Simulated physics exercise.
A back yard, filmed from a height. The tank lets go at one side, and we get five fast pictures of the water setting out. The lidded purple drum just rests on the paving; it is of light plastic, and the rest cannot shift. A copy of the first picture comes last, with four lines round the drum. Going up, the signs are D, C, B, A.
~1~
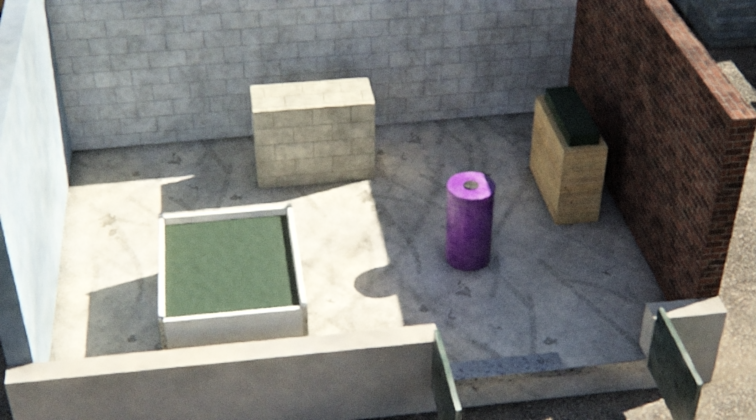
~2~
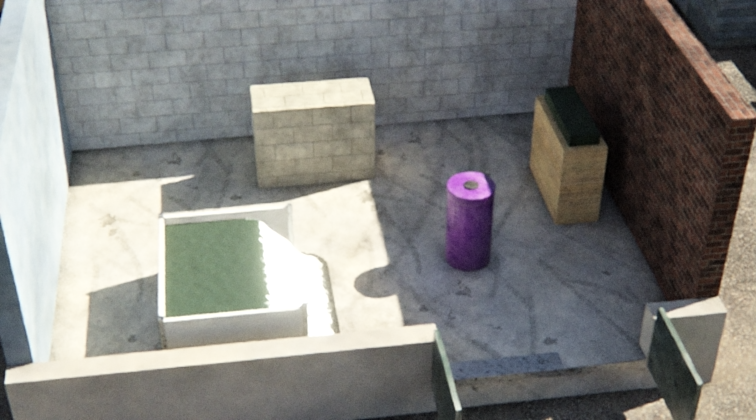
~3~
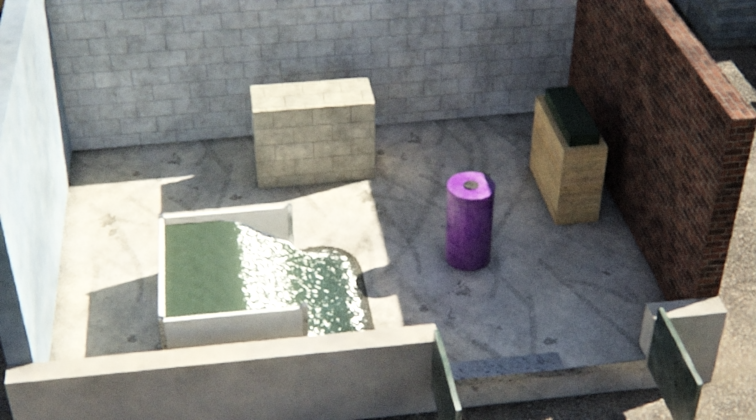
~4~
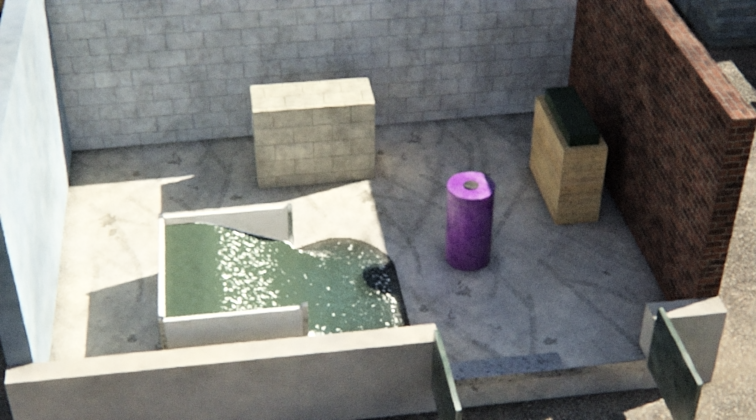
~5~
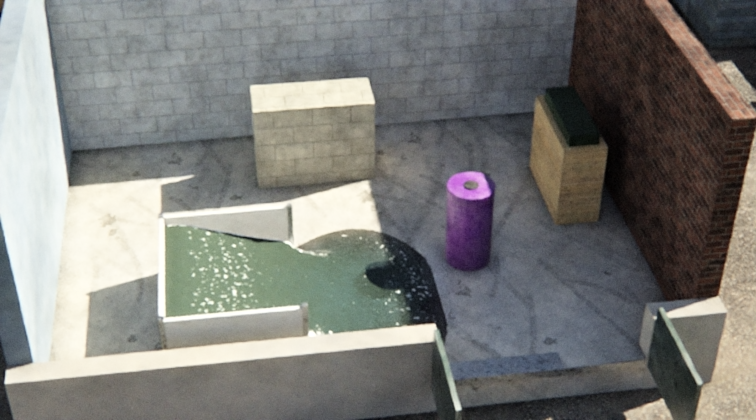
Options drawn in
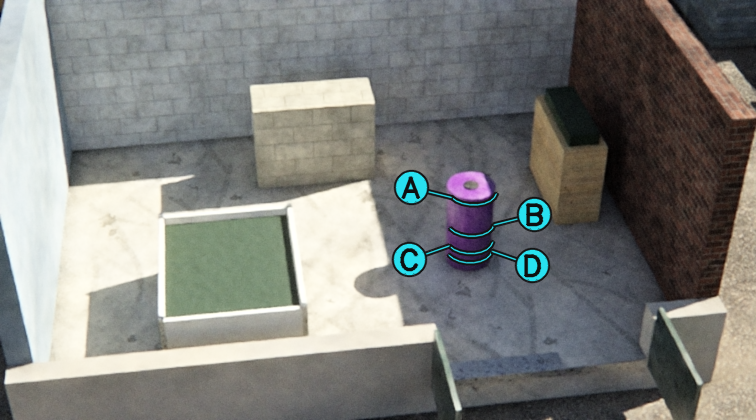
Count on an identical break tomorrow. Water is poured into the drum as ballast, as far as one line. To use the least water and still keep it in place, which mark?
Go for B.
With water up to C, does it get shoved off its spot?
Yes, it does.
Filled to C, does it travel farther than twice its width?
No, it does not.
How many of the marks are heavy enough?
Two of them.
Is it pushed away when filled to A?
No.
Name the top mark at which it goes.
That is mark C.
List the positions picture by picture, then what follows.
The first frame shows lid of the purple drum at (472, 185); tank full, its middle at (230, 266); open gate at (541, 317).
In the second frame, 2 % of the ground wet, in view closest to the drum at (318, 274).
In the third frame, 5 % of the ground wet, in view closest to the drum at (354, 272).
In the fourth frame, 8 % of the ground wet, in view closest to the drum at (384, 268).
The fifth frame shows lid of the purple drum at (472, 185); 12 % of the ground wet, in view closest to the drum at (419, 265).
On the marked copy, A at (477, 204); B at (475, 236); C at (474, 253); D at (473, 262); from the bottom up D, C, B, A.
If A is chosen, it does not move.
If B is chosen, it does not move.
If C is chosen, it is pushed about its own width away.
If D is chosen, it is pushed about twice its own width away.
